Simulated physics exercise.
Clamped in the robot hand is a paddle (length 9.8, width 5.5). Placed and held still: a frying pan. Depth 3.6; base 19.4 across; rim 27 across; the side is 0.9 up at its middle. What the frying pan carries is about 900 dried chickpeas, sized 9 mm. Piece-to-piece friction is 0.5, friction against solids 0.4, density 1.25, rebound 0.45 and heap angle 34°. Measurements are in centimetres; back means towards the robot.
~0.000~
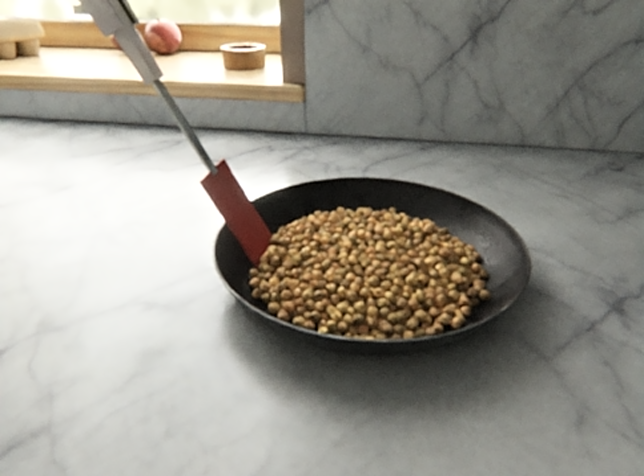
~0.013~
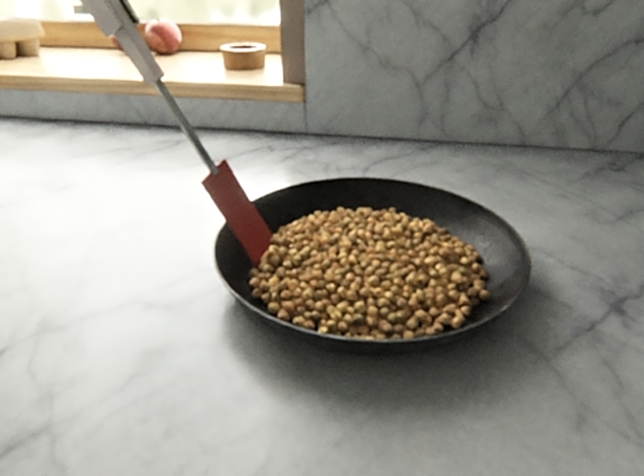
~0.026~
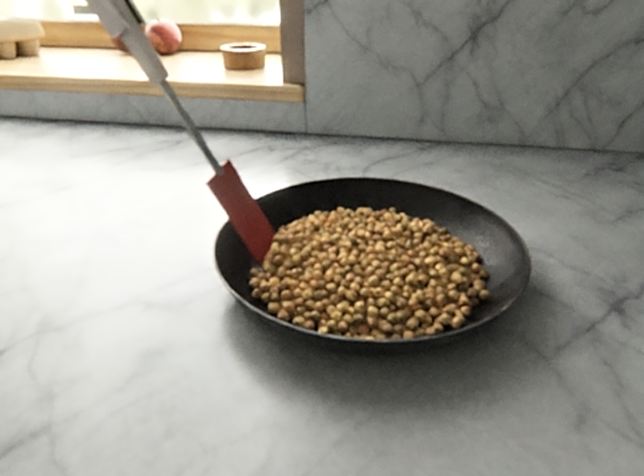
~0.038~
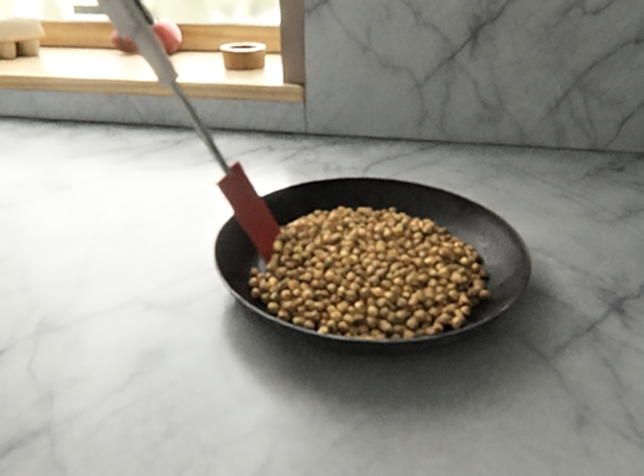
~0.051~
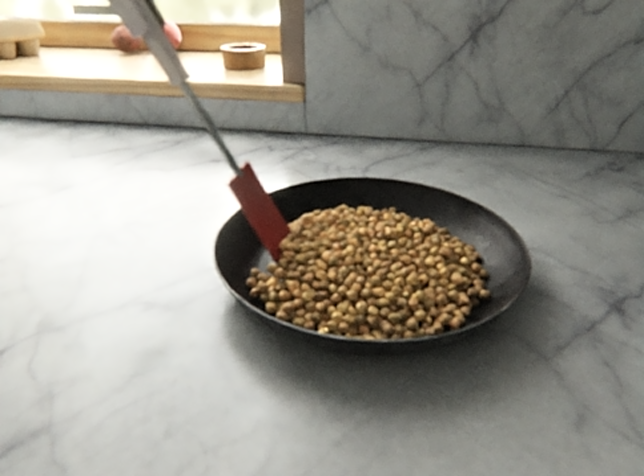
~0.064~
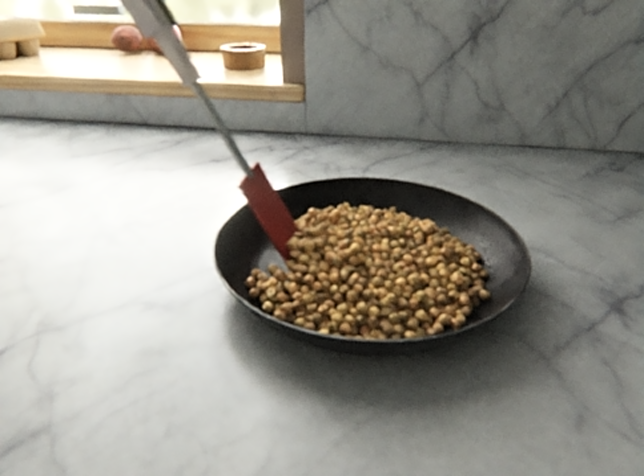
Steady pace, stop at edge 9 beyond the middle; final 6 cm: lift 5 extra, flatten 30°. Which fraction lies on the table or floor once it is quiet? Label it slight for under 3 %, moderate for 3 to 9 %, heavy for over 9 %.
Label: Moderate.
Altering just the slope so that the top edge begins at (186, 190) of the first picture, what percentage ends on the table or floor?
Some 10 per cent.
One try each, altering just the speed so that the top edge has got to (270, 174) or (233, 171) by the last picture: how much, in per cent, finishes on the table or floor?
Roughly 10 and 0 percent.
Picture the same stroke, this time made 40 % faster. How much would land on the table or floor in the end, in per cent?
Estimated share: Some 10 %.
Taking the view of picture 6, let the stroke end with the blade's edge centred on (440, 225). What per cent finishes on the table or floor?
My guess is roughly 5 percent.
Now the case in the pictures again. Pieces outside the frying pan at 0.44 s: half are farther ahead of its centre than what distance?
Distance ahead of centre: Approx. 24 cm.
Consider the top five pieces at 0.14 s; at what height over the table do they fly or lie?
They are around 5 cm up.
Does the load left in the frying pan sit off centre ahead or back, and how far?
Ahead, by around 3.0 cm.
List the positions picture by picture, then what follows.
In the first picture, paddle top edge at (212, 169), sloping 62°; upper third of the load around (362, 254), from x 255 to 485, top at y 210; 900 in the frying pan.
In the second picture, paddle top edge at (213, 169), sloping 62°; upper third of the load around (360, 254), from x 255 to 485, top at y 210.
In the third picture, paddle top edge at (218, 170), sloping 62°; upper third of the load around (360, 254), from x 255 to 485, top at y 210.
In the fourth picture, paddle top edge at (227, 171), sloping 62°; upper third of the load around (354, 252), from x 255 to 485, top at y 210.
In the fifth picture, paddle top edge at (238, 172), sloping 62°; upper third of the load around (353, 252), from x 250 to 485, top at y 210.
In the sixth picture, paddle top edge at (248, 172), sloping 62°; upper third of the load around (357, 251), from x 250 to 485, top at y 205; 900 in the frying pan.
By 0.14 s, sloping 62°, highest piece 5 above the table; 900 in the frying pan.
By 0.21 s, sloping 53°, highest piece 5 above the table; 900 in the frying pan.
By 0.44 s, sloping 32°, highest piece 4 above the table; 856 in the frying pan, 44 on the table or floor.
By 1.49 s, sloping 32°, highest piece 4 above the table; 856 in the frying pan, 44 on the table or floor.
Final count, 856 in the frying pan, 44 on the table or floor. That is 5 % on the table or floor.
